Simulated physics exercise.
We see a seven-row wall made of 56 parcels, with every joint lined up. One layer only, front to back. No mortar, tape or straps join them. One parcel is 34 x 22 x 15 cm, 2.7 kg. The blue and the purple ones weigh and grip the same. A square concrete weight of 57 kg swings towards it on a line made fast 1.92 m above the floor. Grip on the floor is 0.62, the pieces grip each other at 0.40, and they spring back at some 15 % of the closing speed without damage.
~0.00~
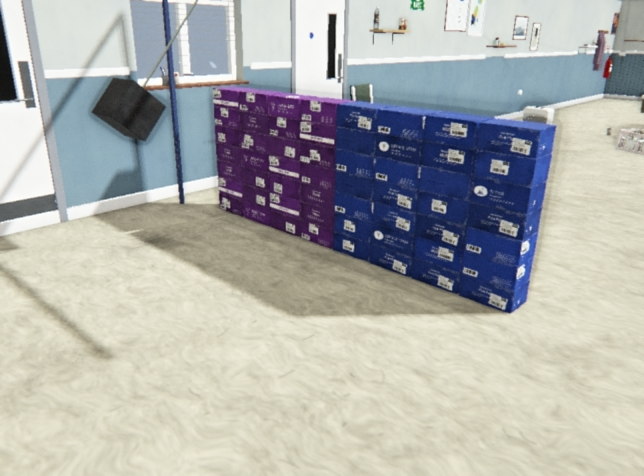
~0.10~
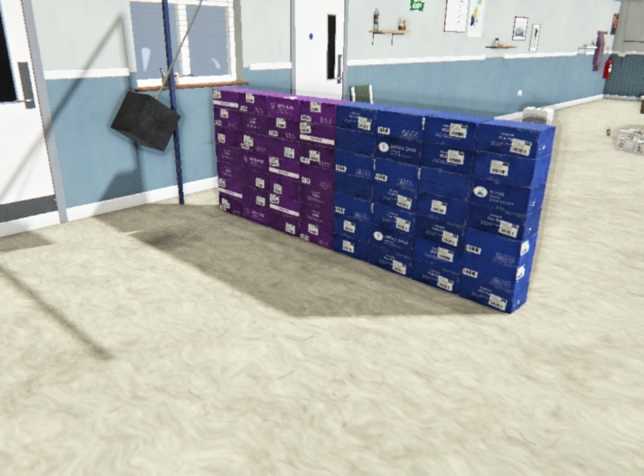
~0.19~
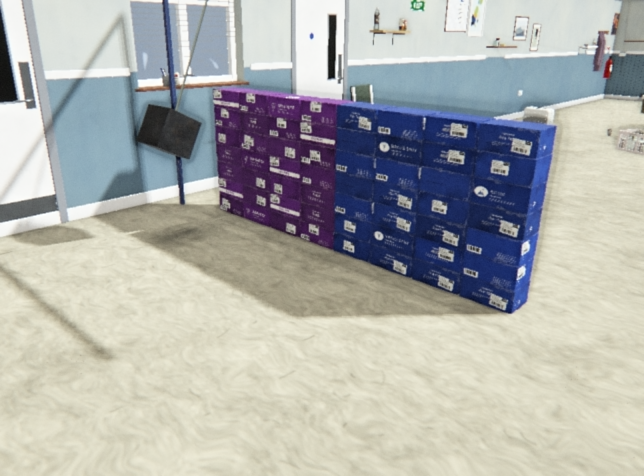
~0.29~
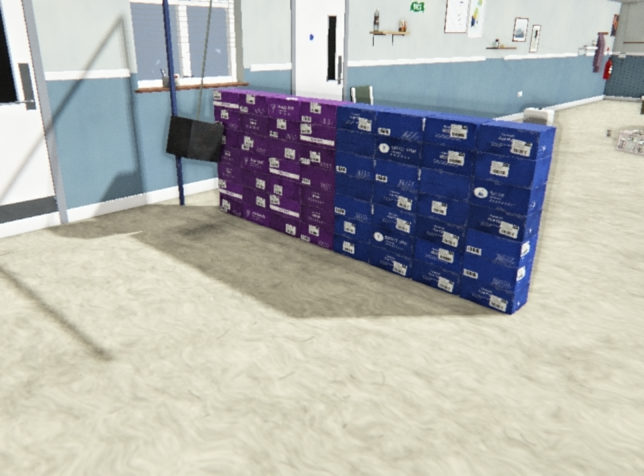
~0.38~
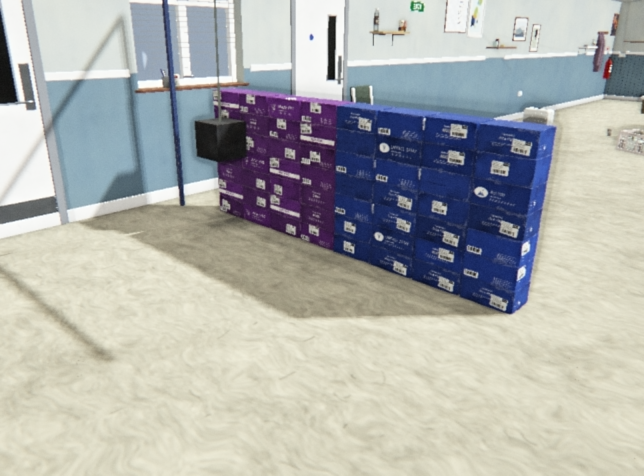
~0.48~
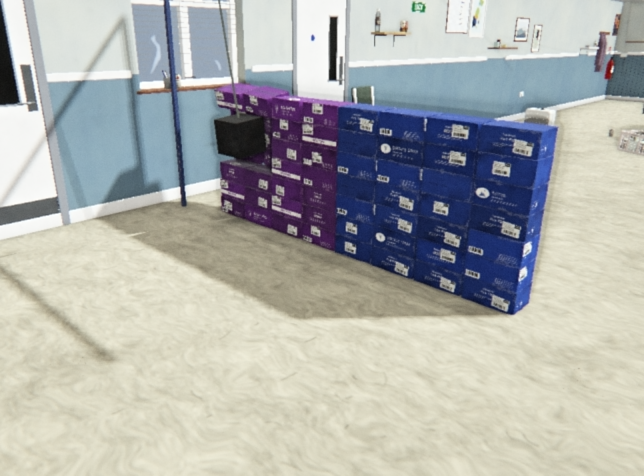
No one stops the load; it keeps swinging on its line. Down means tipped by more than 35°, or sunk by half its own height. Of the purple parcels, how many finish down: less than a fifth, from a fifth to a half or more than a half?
It comes to between a fifth and a half.
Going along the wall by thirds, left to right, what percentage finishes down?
In per cent: Left 40, middle 0, right 0.
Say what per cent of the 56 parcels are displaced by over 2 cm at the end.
Shifted: 15 per cent.
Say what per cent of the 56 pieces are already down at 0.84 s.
15 per cent by then.
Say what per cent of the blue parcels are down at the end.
Ending so: Blue 0 per cent.
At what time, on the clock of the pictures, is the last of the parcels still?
At about 1.5 s.
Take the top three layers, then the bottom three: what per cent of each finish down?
Top 20, bottom 0 per cent.
By 0.60 s, line 18° past plumb; 2 of the 28 purple parcels down (2 of 56 in all colours); top purple parcel tilted 18°.
By 0.84 s, line 30° past plumb; 8 of the 28 purple parcels down (8 of 56 in all colours); top purple parcel tilted 58°, 8 cm lower.
By 1.20 s, line 24° past plumb; 8 of the 28 purple parcels down (8 of 56 in all colours); top purple parcel on its side.
When it is over (1.9 s), line 28° before plumb; 8 of the 28 purple parcels down (8 of 56 in all colours); top purple parcel upside down; top blue parcel unmoved. That is 29 per cent. In pixels of the last frame, middles, top purple parcel near (315, 214), top blue parcel near (410, 124).
